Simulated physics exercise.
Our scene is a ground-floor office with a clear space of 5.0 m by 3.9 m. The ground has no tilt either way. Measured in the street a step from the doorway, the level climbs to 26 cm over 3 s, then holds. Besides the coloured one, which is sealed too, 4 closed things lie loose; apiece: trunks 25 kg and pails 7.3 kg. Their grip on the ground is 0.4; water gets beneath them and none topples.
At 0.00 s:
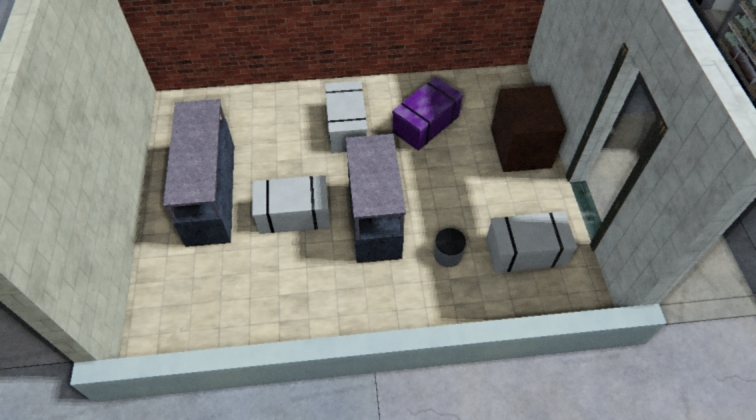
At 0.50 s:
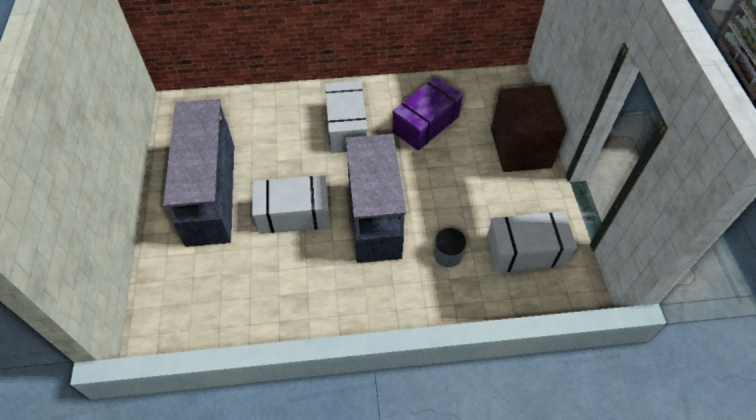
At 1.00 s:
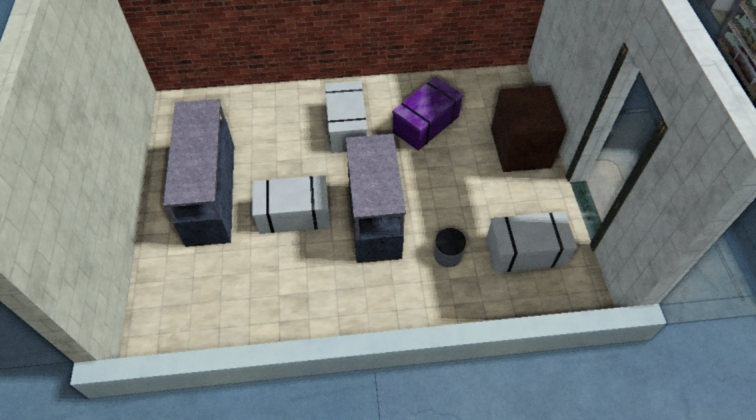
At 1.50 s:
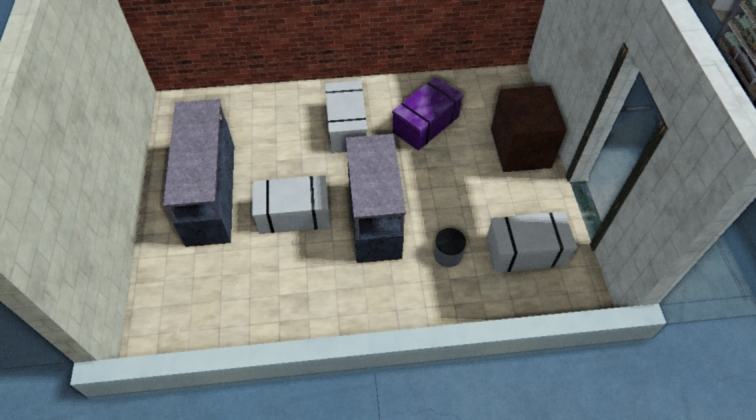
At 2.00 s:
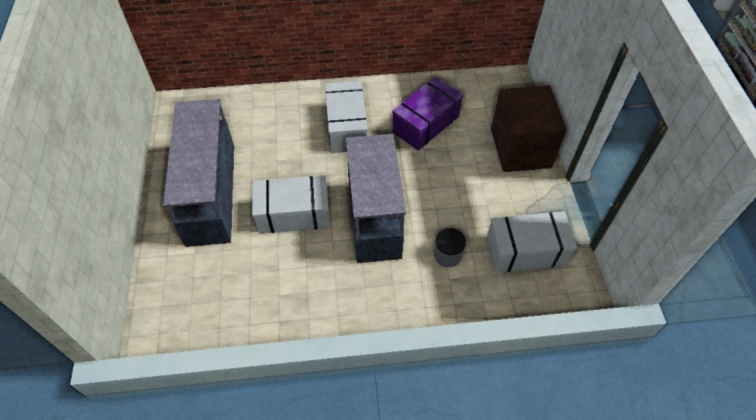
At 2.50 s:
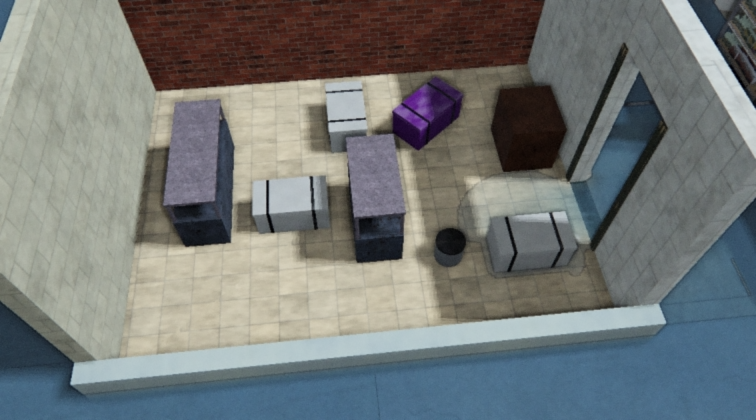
Water spread over the street outside, then came in through the doorway on the right and crept around the nearest pale trunk, while the purple trunk and everything else in the room stayed still.
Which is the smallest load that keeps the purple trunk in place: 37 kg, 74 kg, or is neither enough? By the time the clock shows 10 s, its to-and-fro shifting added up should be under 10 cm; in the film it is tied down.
The answer is the light one.
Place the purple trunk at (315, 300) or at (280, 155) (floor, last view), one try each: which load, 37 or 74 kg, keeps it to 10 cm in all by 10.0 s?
Result, try 1: Heavy passes, light fails; try 2: Both pass.
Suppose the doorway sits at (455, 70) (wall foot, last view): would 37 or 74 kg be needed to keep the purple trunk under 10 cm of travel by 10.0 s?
Answer: Only the upper mass works.
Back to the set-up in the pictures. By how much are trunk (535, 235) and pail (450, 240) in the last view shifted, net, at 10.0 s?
Net displacement, in order: 400 cm; 350 cm.
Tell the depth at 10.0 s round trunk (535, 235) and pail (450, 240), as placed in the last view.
Some 10 cm at the first, some 14 cm at the second.
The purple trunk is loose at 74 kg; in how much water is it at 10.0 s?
Depth: Approx. 6 cm.
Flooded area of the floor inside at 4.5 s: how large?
About 7.0 m2 is covered.
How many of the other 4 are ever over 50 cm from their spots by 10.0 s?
I make it 3.
After 3.5 s the purple trunk would be 0 cm from its start with 37 kg and 0 cm from its start with 74 kg; 1 cm of water round it then.
After 4.5 s the purple trunk would be 0 cm from its start with 37 kg and 0 cm from its start with 74 kg; 2 cm of water round it then.
After 7.0 s the purple trunk would be 0 cm from its start with 37 kg and 0 cm from its start with 74 kg; 4 cm of water round it then.
After 10.0 s the purple trunk would be 0 cm from its start with 37 kg and 0 cm from its start with 74 kg; 6 cm of water round it then.
